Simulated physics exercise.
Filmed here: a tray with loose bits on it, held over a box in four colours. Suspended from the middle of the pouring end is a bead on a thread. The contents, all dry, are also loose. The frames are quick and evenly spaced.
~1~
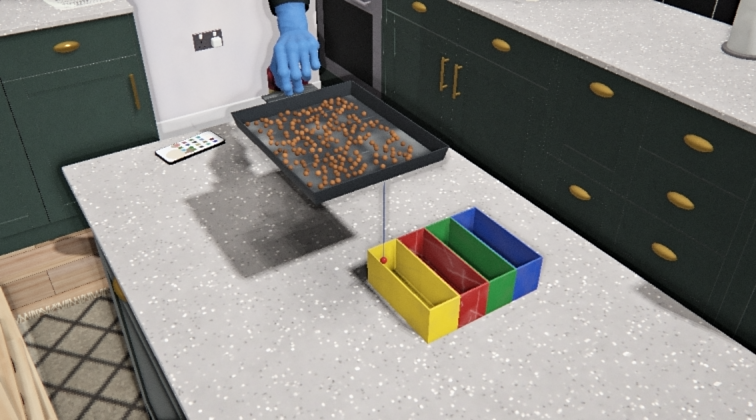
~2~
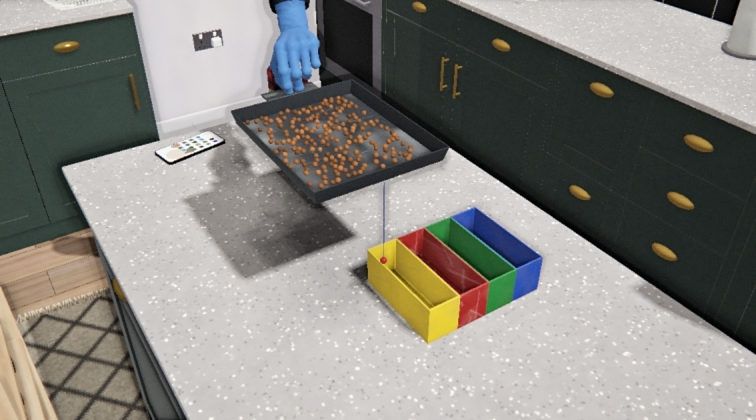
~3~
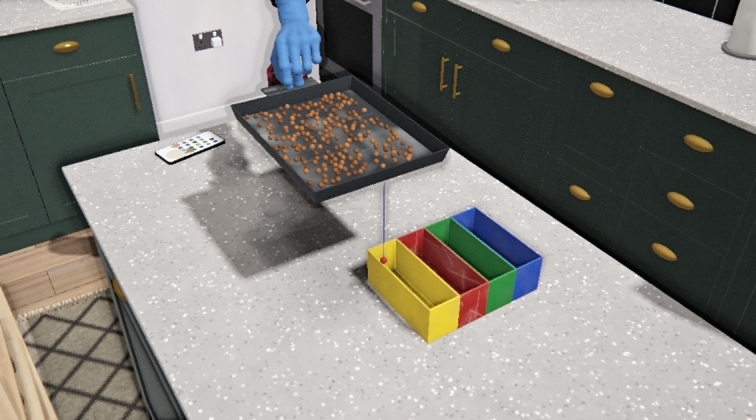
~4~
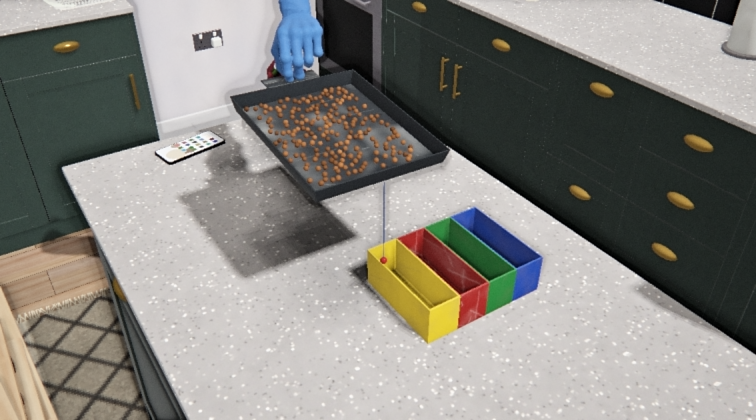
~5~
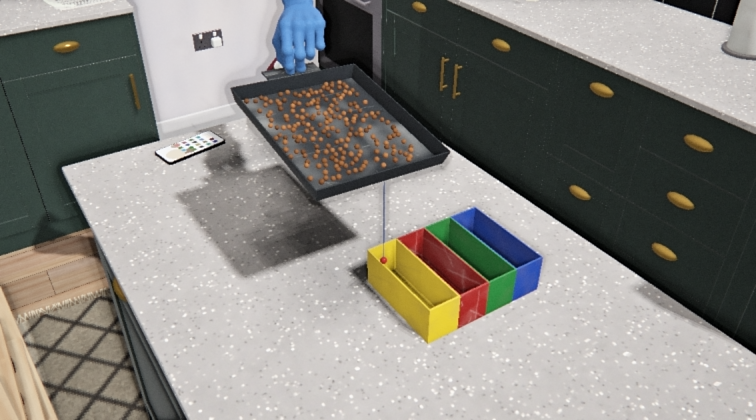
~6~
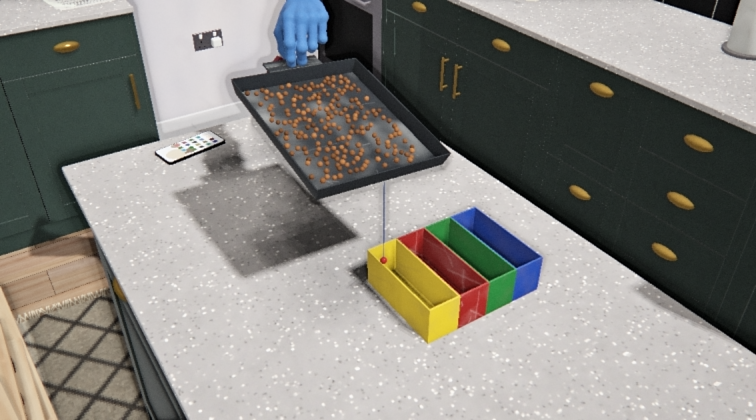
We see a gloved blue hand holding a dark tray of small orange-brown balls above a box with yellow, red, green and blue compartments; the hand gradually raises the tray's far end, tilting it slightly toward the box.
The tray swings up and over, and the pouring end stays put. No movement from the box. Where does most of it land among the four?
Most of it lands in the red cell.
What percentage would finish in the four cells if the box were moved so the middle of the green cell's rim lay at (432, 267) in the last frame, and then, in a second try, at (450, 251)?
Near 100 and 100 percent respectively.
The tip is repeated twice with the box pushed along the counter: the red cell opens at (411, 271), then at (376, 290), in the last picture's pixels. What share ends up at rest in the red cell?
It works out to 20 percent and then 0 percent.
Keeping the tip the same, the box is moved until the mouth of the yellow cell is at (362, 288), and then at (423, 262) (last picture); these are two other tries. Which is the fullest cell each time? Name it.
That blue cell; the red one.
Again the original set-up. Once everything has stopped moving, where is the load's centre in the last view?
Somewhere close to (444, 294) in the last picture.
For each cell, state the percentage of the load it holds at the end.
The yellow cell holds 20 %, the red cell 70 %, the green cell 10 % and the blue cell 0 %.
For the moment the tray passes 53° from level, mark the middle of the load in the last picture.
Around (409, 160).
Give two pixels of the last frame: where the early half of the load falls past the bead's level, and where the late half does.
Roughly at (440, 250) first, and then at (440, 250).
Soon, tray tipped steeply; nearly all on the tray; a stray few in the red cell; a stray few falling or outside the box.
A while on, tray tipped right over; most on the tray; a stray few in the red cell; a stray few in the yellow cell; a small part falling or outside the box.
Towards the end, tray tipped past a quarter turn; about two thirds in the red cell; about a quarter in the yellow cell; a small part in the green cell; a stray few in the blue cell.
Finally, tray tipped past a quarter turn; about two thirds in the red cell; about a quarter in the yellow cell; a small part in the green cell; a stray few in the blue cell.
